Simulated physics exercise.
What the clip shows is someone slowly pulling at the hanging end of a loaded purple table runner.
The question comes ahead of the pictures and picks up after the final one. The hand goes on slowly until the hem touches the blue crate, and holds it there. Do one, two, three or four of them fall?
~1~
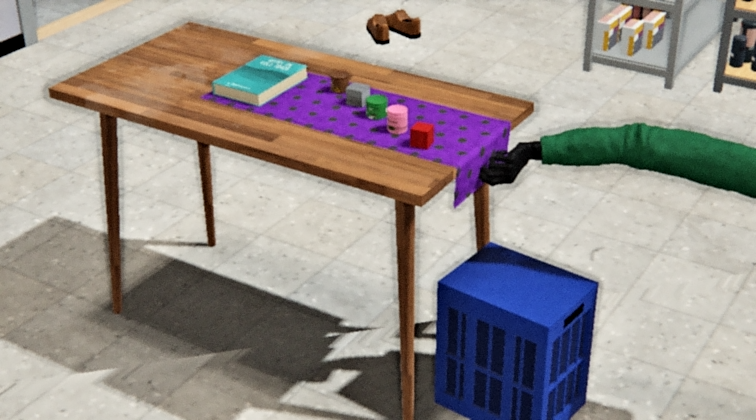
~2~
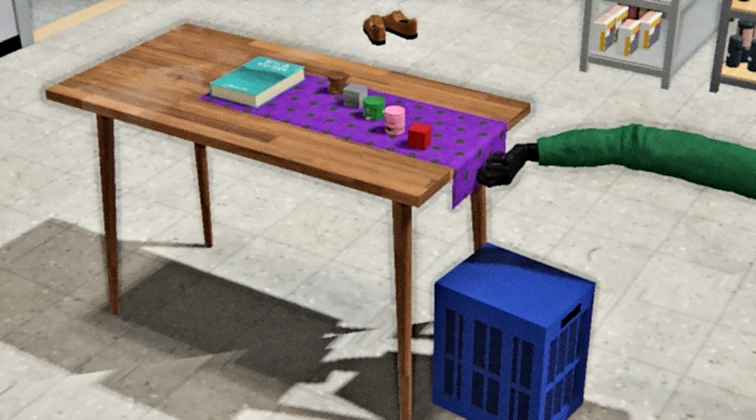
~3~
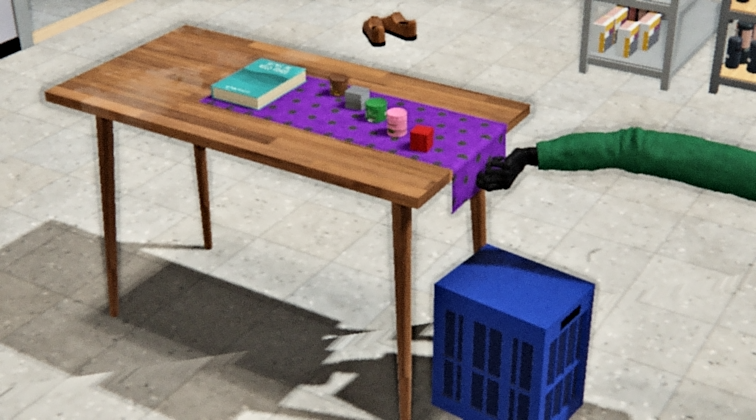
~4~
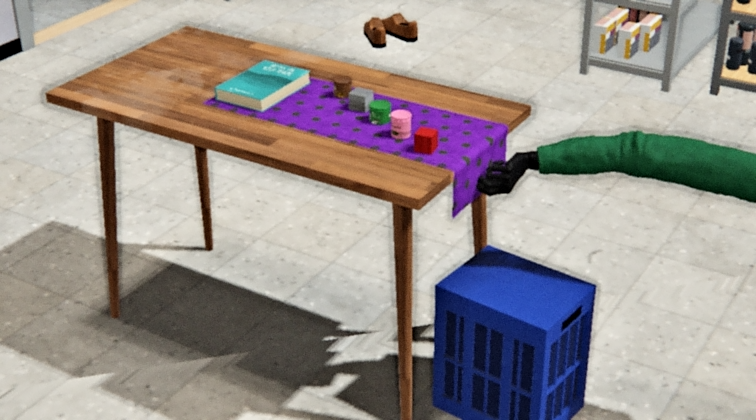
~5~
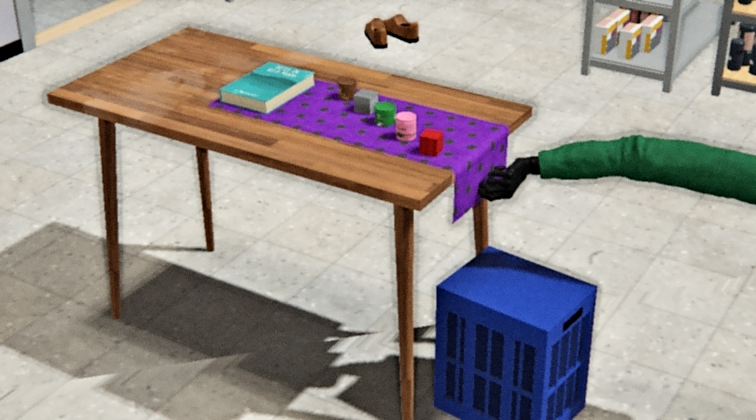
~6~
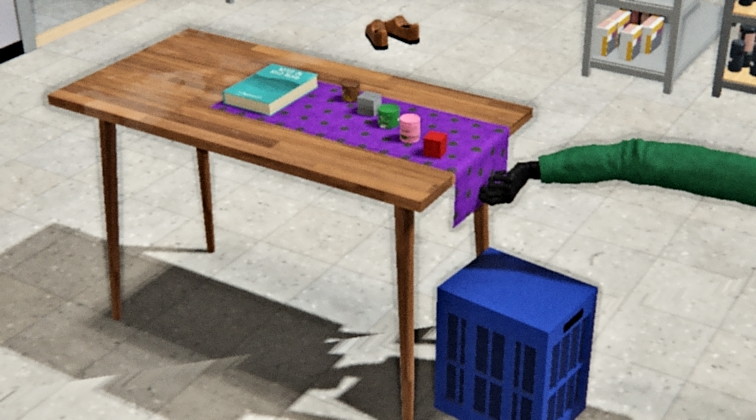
The final total over the edge will be two.
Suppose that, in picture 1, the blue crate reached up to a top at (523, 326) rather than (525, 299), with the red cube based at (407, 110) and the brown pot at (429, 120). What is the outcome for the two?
So the red cube leaves, and the brown pot leaves.
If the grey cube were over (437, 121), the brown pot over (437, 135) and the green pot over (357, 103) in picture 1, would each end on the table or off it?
Grey cube: Gone off. Brown pot: Gone off. Green pot: Still up.
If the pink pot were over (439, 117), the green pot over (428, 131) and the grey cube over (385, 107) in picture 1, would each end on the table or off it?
The pink pot ends up off the top, the green pot ends up off the top, the grey cube ends up on top still.
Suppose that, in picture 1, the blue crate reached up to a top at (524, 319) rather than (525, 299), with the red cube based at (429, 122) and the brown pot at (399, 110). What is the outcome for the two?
Red cube: Off. Brown pot: Off.
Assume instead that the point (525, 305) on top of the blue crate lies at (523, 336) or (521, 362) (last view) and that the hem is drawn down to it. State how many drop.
Result: 3; 4.
Early on, hem near (481, 228); all still up.
Midway, hem near (481, 262); red cube gone.
Near the end, hem on the crate; red cube and pink pot gone.
Finally, hem on the crate; red cube and pink pot gone. It carries off two.
